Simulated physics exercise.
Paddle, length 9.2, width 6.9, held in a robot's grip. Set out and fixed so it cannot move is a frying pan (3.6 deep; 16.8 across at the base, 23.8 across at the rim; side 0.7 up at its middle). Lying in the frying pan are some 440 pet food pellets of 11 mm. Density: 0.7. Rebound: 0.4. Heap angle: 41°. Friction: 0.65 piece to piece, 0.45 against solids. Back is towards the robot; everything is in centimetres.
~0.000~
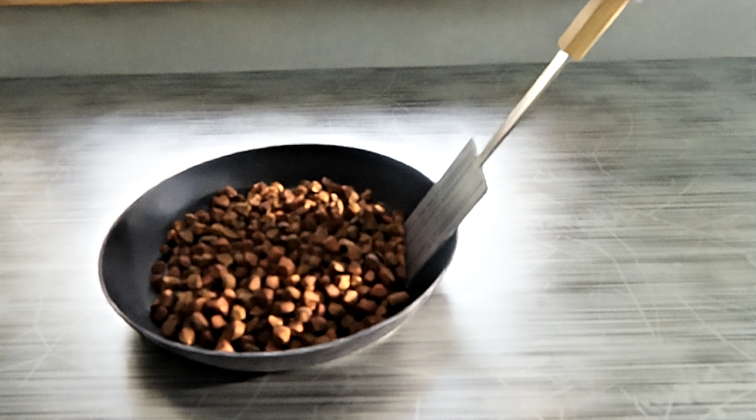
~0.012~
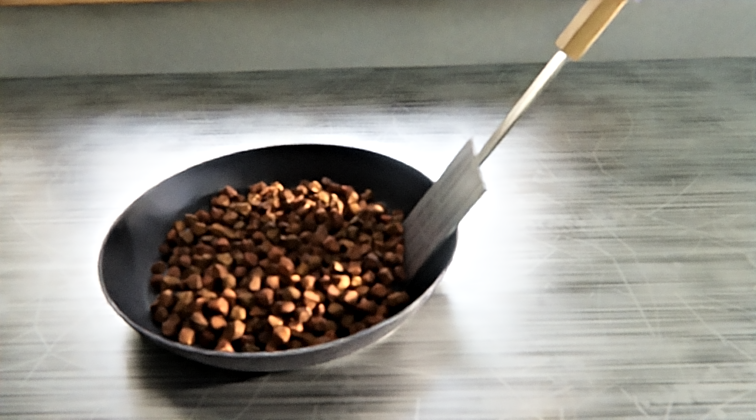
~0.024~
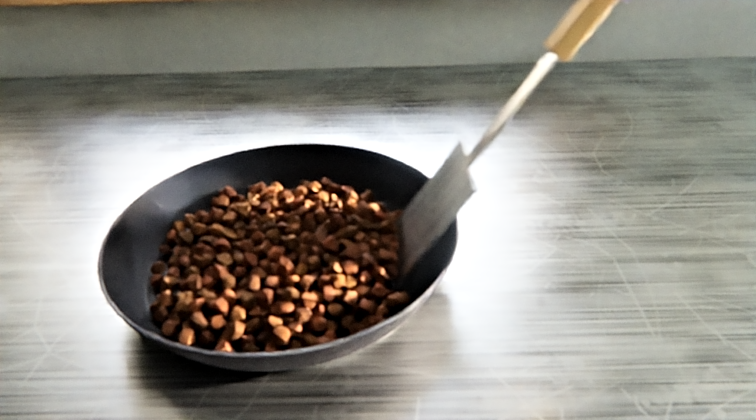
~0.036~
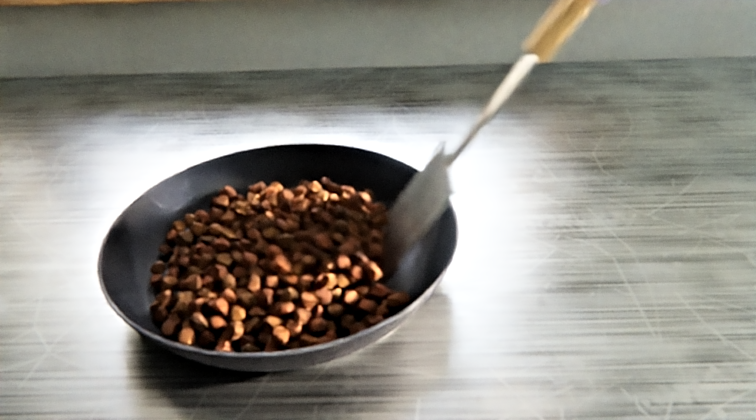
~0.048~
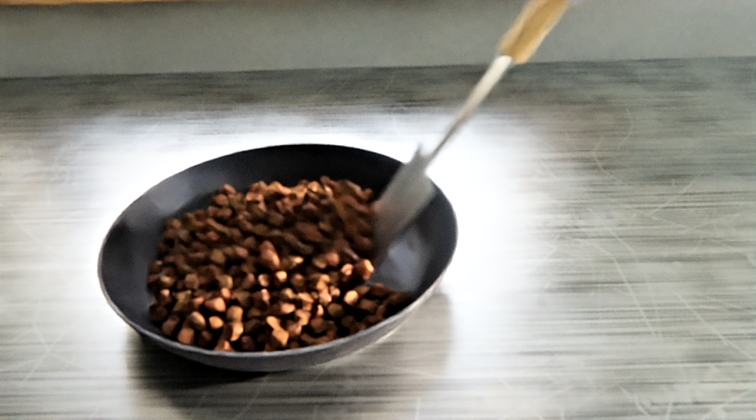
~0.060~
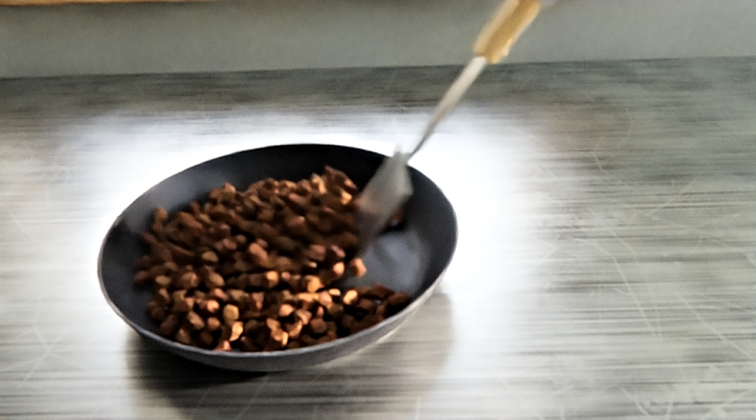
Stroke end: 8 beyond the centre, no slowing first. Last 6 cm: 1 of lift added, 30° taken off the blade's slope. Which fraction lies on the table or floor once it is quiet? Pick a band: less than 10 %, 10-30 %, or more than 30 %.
It falls in the band 10-30 %.
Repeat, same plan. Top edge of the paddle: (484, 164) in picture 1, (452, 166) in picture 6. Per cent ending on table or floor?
5 per cent.
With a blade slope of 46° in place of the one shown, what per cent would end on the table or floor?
In that case around 15 per cent.
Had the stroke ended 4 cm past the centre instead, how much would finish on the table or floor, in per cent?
My guess would be around 5 per cent.
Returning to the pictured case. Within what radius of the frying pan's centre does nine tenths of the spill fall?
Distance from centre: Approx. 25 cm.
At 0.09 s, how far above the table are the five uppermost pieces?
Height: Approx. 7 cm.
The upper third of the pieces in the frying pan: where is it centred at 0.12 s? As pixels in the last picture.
Around (219, 219).
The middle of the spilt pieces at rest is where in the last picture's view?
Roughly (65, 250).
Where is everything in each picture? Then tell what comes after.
In the first picture, paddle top edge at (480, 161), sloping 57°; upper third of the load around (294, 248), from x 155 to 400, top at y 185; 437 in the frying pan.
In the second picture, paddle top edge at (478, 162), sloping 57°; upper third of the load around (293, 247), from x 155 to 400, top at y 185.
In the third picture, paddle top edge at (469, 162), sloping 57°; upper third of the load around (296, 248), from x 155 to 400, top at y 185.
In the fourth picture, paddle top edge at (450, 164), sloping 57°; upper third of the load around (300, 245), from x 155 to 400, top at y 180.
In the fifth picture, paddle top edge at (427, 164), sloping 57°; upper third of the load around (295, 234), from x 155 to 400, top at y 180.
In the sixth picture, paddle top edge at (405, 165), sloping 57°; upper third of the load around (280, 229), from x 145 to 400, top at y 175; 437 in the frying pan.
After 0.09 s, sloping 57°, highest piece 8 above the table; 437 in the frying pan.
After 0.12 s, sloping 48°, highest piece 9 above the table; 434 in the frying pan, 3 on the blade or in flight.
After 0.33 s, sloping 27°, highest piece 5 above the table; 352 in the frying pan, 77 on the table or floor, 8 on the blade or in flight.
After 1.38 s, sloping 27°, highest piece 4 above the table; 351 in the frying pan, 86 on the table or floor.
At rest, 351 in the frying pan, 86 on the table or floor. That is 20 % on the table or floor.
